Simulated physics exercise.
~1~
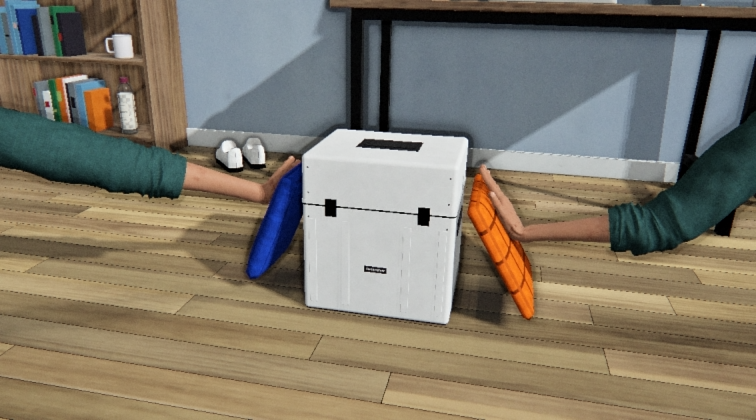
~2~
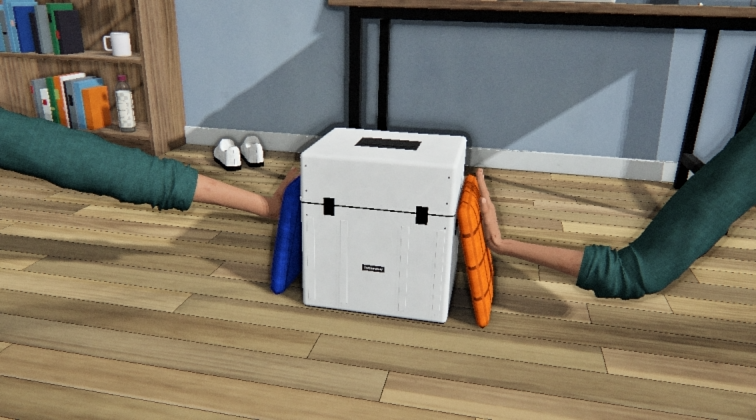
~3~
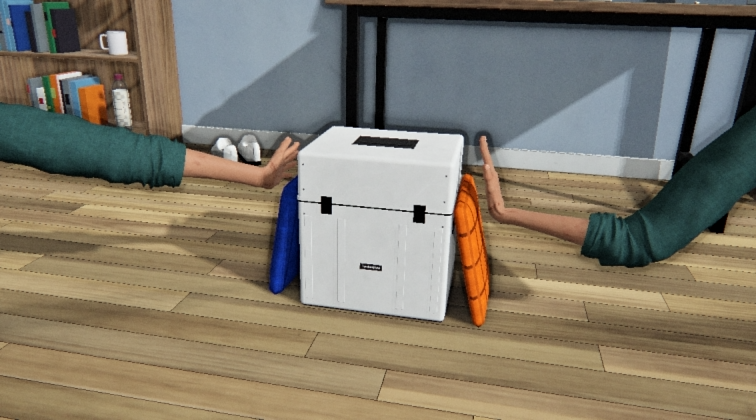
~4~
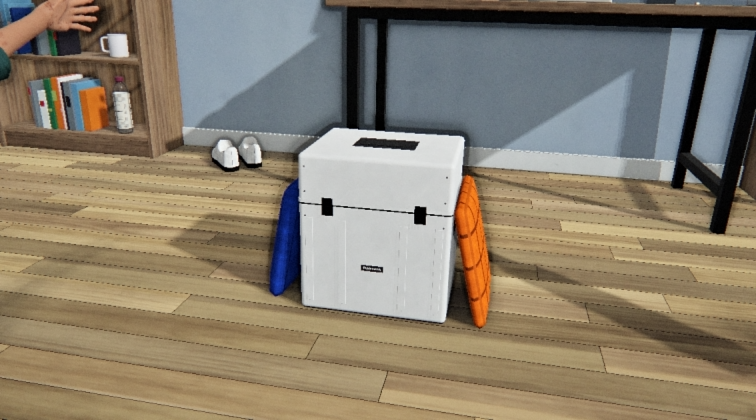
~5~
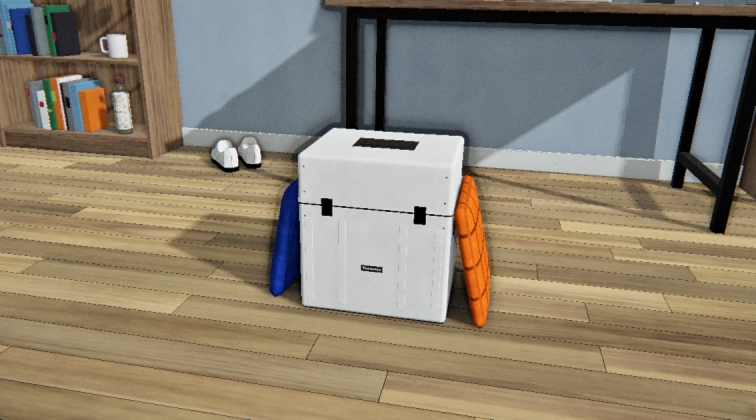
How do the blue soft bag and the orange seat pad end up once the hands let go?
Both stay leaning against the white chest, the blue soft bag on the left and the orange seat pad on the right.
On a wooden floor, hands lean blue and orange pads against a white chest, which stay propped.
